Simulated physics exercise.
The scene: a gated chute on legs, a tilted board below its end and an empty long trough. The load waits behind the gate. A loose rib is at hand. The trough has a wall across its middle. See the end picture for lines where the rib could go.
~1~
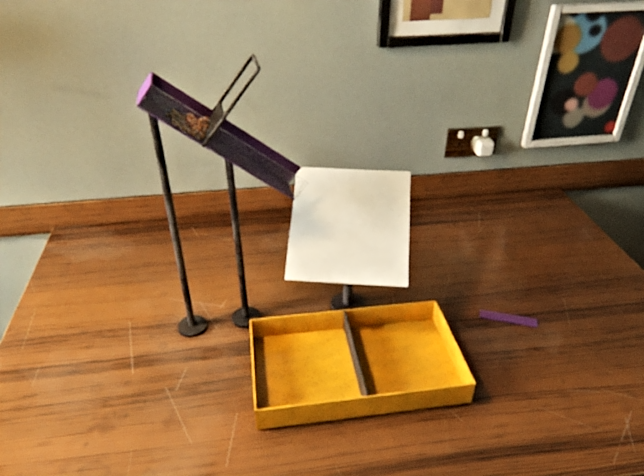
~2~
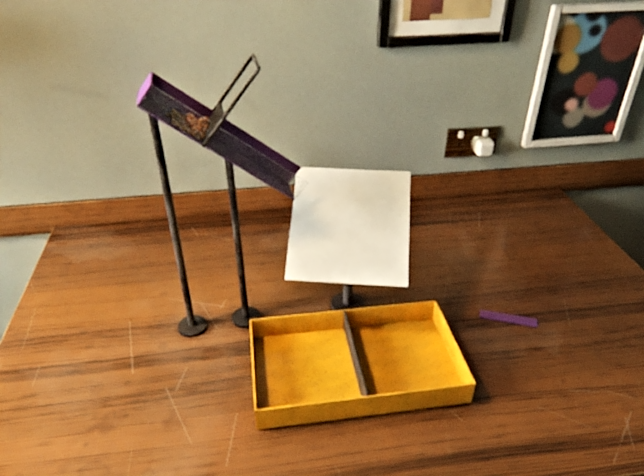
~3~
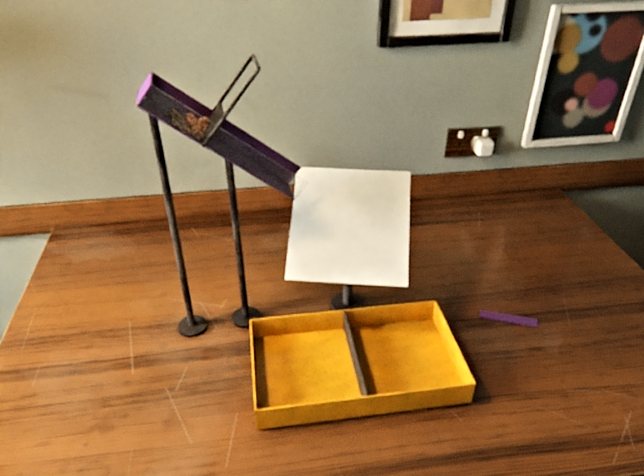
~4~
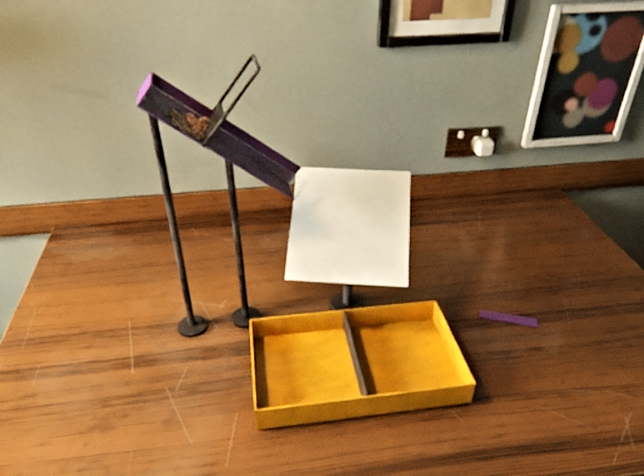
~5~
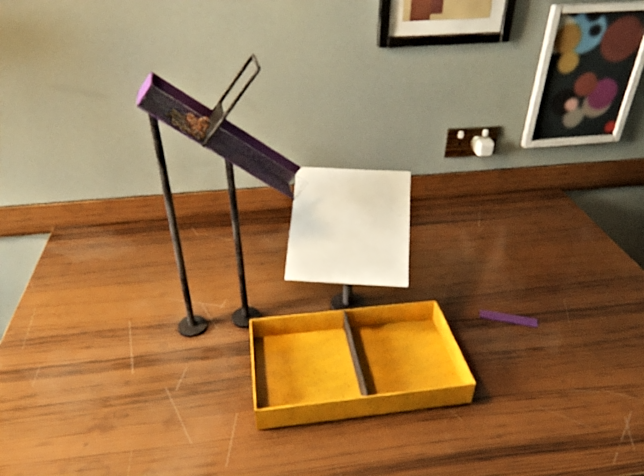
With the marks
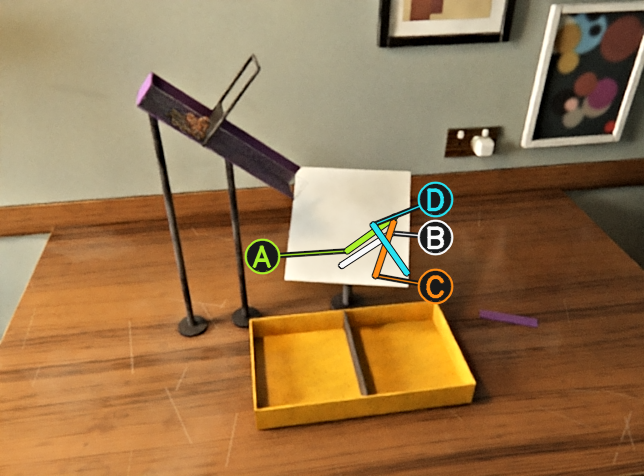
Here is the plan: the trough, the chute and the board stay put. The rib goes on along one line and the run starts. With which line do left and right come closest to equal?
Best: C.
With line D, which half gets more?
Right.
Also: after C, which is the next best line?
That would be D.
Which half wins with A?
The left half.
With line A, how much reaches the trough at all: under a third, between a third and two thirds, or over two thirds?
Over two thirds.
On the marked copy, line A from (394, 217) to (347, 250); line B from (391, 233) to (341, 265); line C from (393, 222) to (375, 275); line D from (373, 224) to (406, 273).
With A, of what is caught, all but a few in the left half, a small share in the right.
With B, of what is caught, all but a few in the left half, a small share in the right.
With C, of what is caught, close to half in the left half, close to half in the right.
With D, of what is caught, close to a quarter in the left half, the bulk in the right.
